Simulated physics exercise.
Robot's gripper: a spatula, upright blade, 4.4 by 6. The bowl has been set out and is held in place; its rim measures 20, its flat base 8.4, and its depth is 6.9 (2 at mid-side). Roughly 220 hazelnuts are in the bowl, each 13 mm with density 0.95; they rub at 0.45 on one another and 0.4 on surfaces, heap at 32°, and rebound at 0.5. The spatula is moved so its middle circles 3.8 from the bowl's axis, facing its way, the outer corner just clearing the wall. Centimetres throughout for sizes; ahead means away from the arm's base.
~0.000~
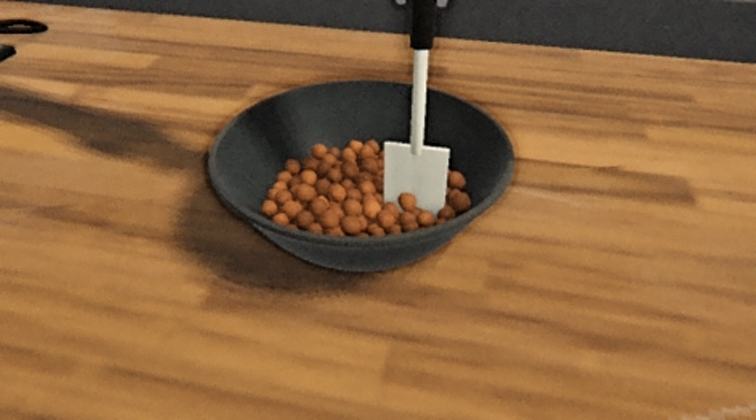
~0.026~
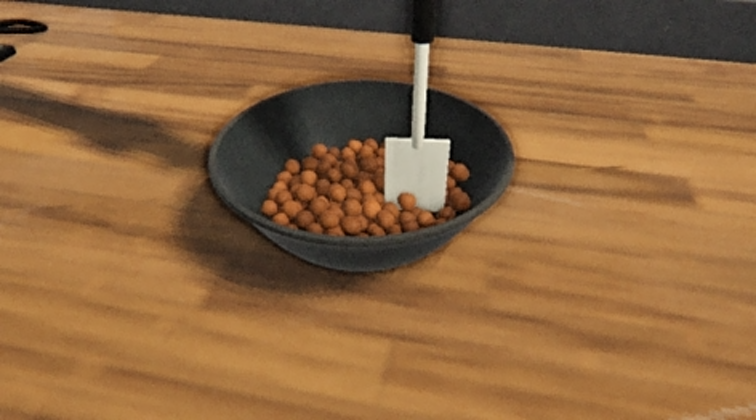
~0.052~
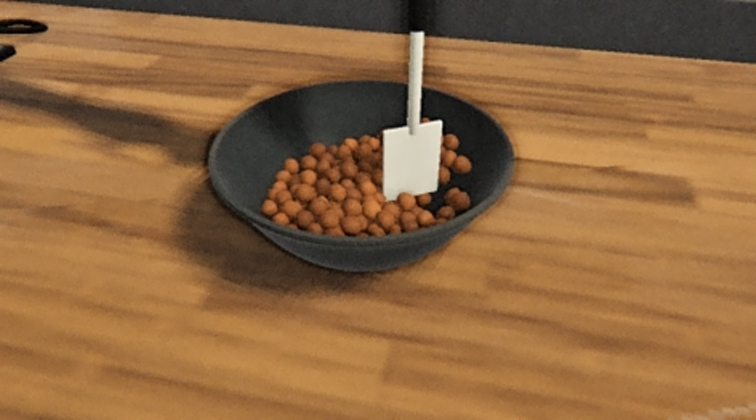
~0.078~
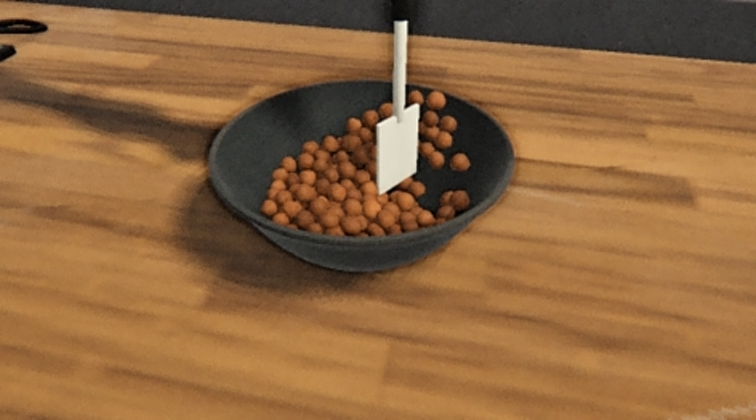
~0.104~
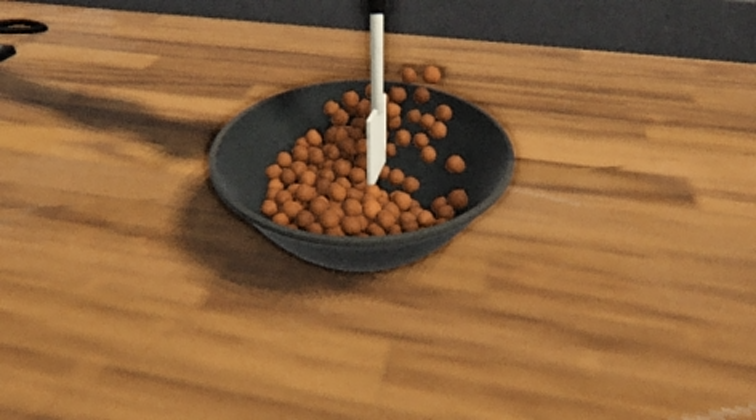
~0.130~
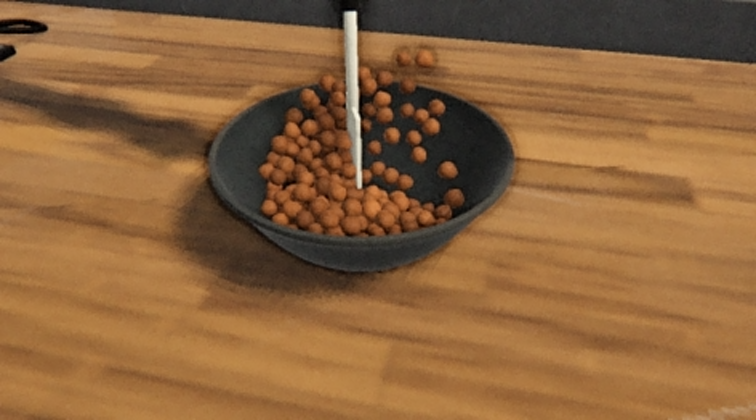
At first, a white spatula with a black handle stands upright among small brown balls in a dark bowl on a wooden surface. The blade then sweeps toward the back and left, turning edge-on as it pushes balls up the far wall, and a few rise above the back rim.
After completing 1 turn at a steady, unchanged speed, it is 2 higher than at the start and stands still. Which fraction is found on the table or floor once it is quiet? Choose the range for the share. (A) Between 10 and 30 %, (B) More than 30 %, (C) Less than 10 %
Between 10 and 30 % (A).
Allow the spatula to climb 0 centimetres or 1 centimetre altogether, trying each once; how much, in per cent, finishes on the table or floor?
Trial one: Roughly 20 %; trial two: Roughly 20 %.
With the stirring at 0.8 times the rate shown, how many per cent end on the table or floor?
Estimated share: Near 5 per cent.
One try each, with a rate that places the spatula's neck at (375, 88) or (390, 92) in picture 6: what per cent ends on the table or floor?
Some 5 and 0 %.
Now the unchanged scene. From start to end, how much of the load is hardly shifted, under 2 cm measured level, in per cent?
I'd guess close to 20 percent of the load.
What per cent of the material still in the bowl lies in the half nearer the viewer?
Close to 55 in a hundred.
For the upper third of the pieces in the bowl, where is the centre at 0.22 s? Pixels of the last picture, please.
Look near (260, 165) for its middle.
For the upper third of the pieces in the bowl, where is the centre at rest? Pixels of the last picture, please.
I'd say close to (366, 204).
By 0.22 s, 205° round, highest piece 10 above the table; 208 in the bowl, 9 in flight or on the tool.
By 0.30 s, 294° round, highest piece 13 above the table; 194 in the bowl, 7 on the table or floor, 16 in flight or on the tool.
By 0.54 s, 0° round, highest piece 6 above the table; 181 in the bowl, 34 on the table or floor, 2 in flight or on the tool.
By 1.24 s, 0° round, highest piece 5 above the table; 181 in the bowl, 36 on the table or floor.
Final count, 181 in the bowl, 36 on the table or floor. That is 17 % on the table or floor.
